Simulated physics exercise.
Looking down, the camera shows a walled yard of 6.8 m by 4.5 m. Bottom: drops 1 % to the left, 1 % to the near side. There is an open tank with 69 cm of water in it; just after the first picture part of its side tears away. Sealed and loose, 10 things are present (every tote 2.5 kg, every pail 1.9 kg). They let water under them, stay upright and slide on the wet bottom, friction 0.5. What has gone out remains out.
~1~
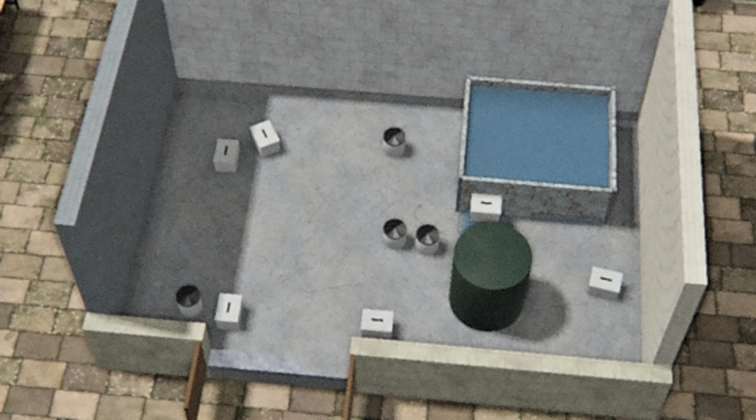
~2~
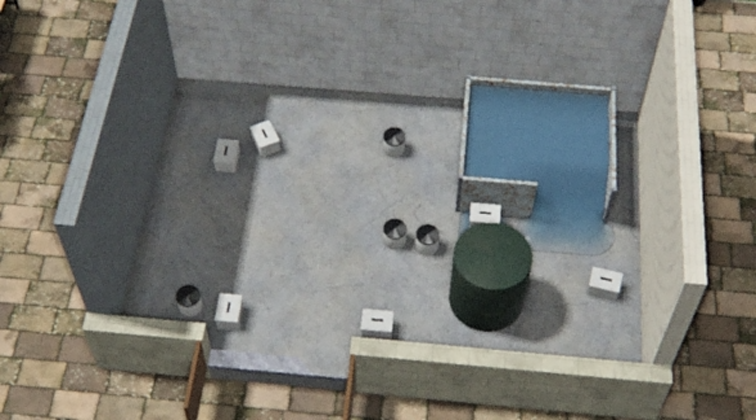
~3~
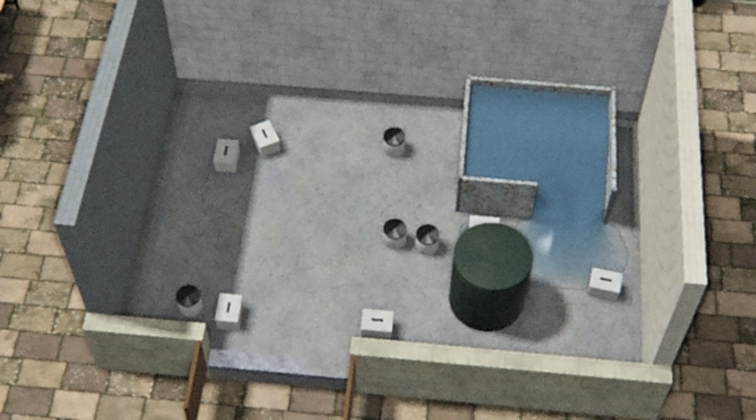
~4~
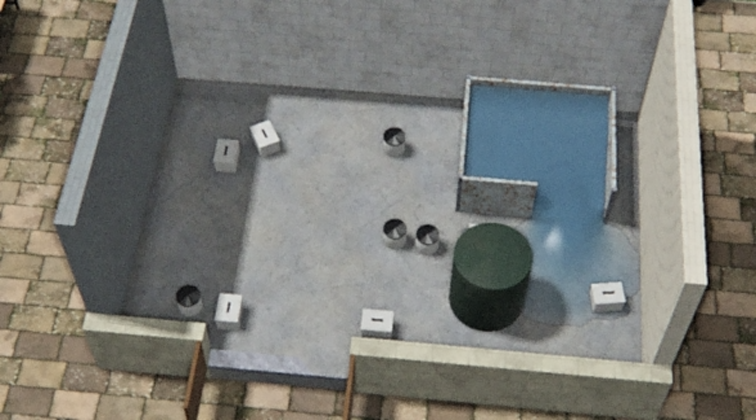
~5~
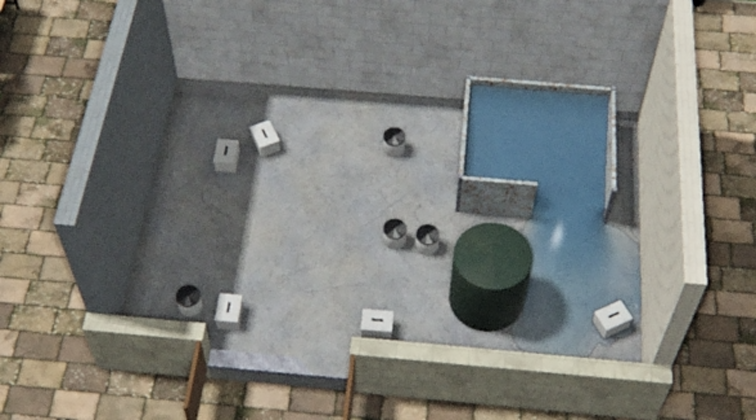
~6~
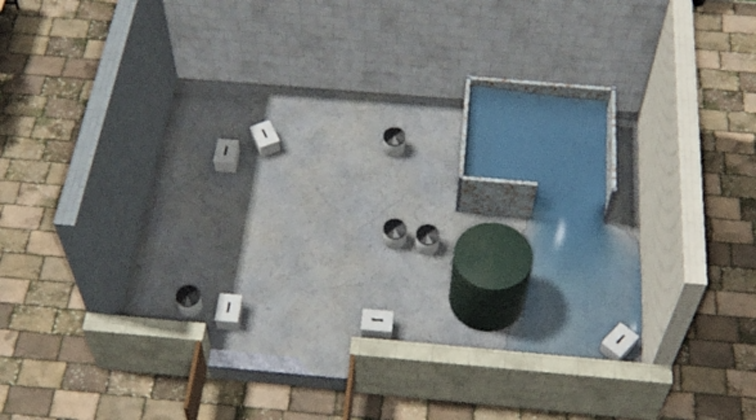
We see a walled yard with a water tank, a green cylinder, pails and pale boxes; part of the tank's front disappears, water spreads across the floor, one box shifts behind the cylinder, and another slides toward the lower-right corner.
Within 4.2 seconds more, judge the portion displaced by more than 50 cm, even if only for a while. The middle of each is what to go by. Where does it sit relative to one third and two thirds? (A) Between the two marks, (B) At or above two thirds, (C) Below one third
B.
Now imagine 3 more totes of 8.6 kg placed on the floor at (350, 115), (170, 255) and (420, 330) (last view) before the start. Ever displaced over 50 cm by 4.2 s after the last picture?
Order as listed: Inside half a metre / beyond half a metre / beyond half a metre.
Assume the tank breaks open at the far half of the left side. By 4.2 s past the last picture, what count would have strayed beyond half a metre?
In that case the number is 5.
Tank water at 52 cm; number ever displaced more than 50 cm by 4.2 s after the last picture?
Then 5.
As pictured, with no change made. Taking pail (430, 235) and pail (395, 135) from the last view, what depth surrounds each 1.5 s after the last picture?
Depths: Near 2 cm, then near 0 cm.
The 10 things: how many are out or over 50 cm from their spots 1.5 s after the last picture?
Count then: 1.
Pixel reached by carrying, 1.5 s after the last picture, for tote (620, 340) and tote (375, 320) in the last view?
About (632, 309) for the first and (352, 309) for the second.
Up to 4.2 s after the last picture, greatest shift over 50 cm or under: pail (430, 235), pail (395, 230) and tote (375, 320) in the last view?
Result, in order: Overshooting / overshooting / overshooting.
Then, 0.4 s after the last picture 1 of 10 are over 50 cm from their spots; 1 afloat.
Then, 1.5 s after the last picture 1 of 10 are over 50 cm from their spots; 1 afloat.
Then, 2.8 s after the last picture 5 of 10 are over 50 cm from their spots; 5 afloat.
Then, 4.2 s after the last picture 7 of 10 are over 50 cm from their spots, and 7 have been at some point; 7 afloat.
